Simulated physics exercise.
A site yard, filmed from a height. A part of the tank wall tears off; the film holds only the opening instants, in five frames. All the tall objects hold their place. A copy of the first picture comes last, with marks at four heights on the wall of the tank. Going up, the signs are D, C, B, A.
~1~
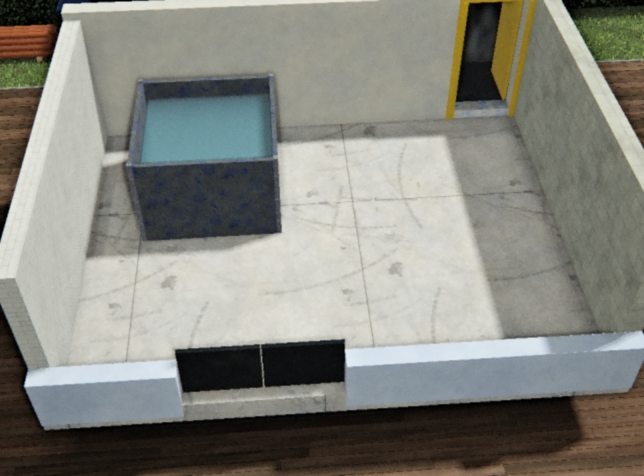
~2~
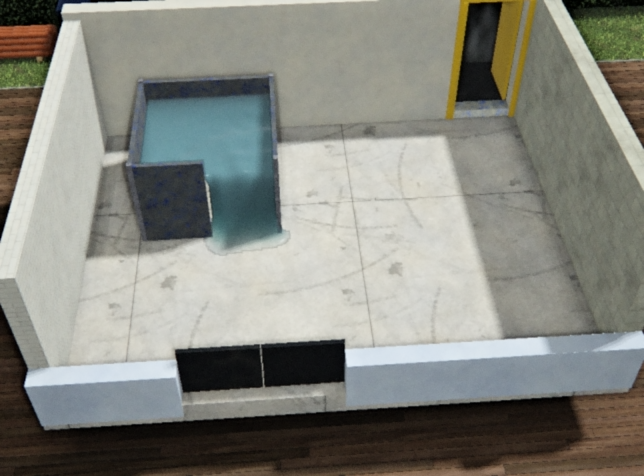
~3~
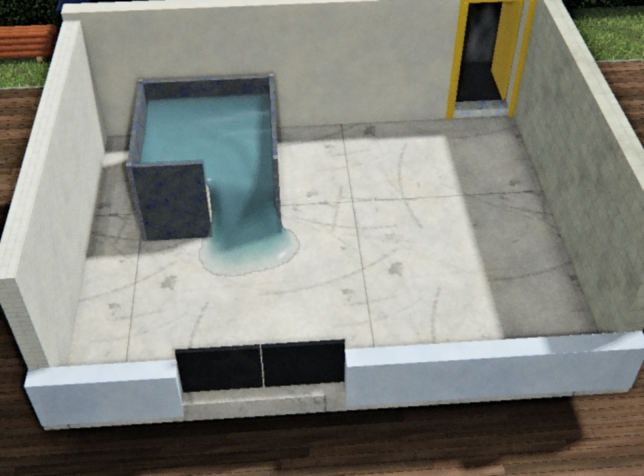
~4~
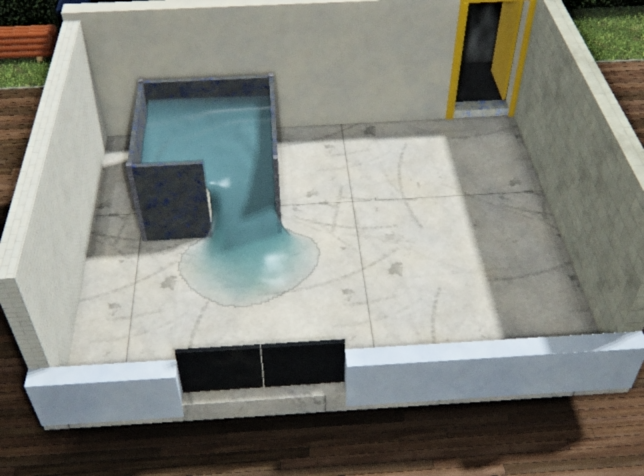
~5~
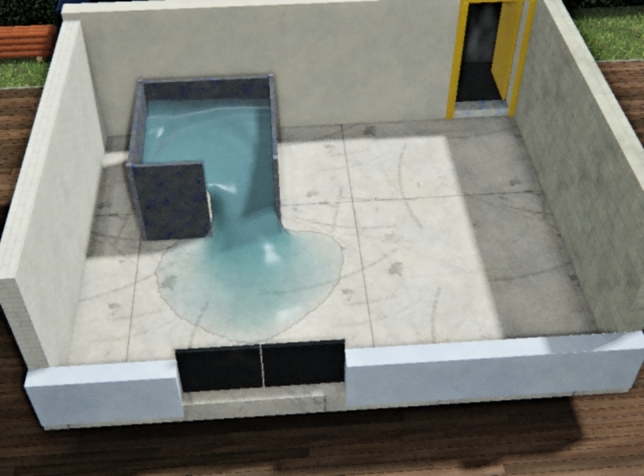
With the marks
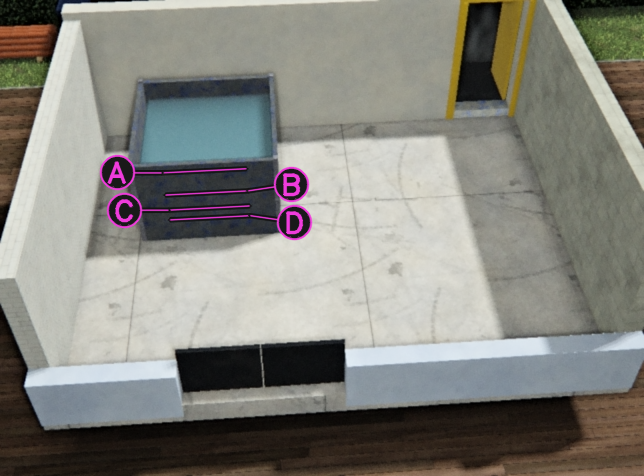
To begin with, a dark-walled tank of still blue-green water stands in a pale walled yard with a yellow doorway and a shut dark gate. Then the right part of its front wall is open and water pours onto the floor, spreading into a widening rounded pool that extends close to the gate.
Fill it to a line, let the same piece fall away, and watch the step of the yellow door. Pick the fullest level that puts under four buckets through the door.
Mark B.
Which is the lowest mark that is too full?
It is A.
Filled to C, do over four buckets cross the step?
No, not at all.
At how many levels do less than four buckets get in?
Three.
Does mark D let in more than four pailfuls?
No, not at all.
In magenta, A at (203, 170); B at (207, 192); C at (209, 208); D at (210, 217); from the bottom up D, C, B, A.
Choosing A, about 13 bucketfuls get in.
Choosing B, a splash gets over, under a bucket.
Choosing C, nothing gets over.
Choosing D, nothing gets over.
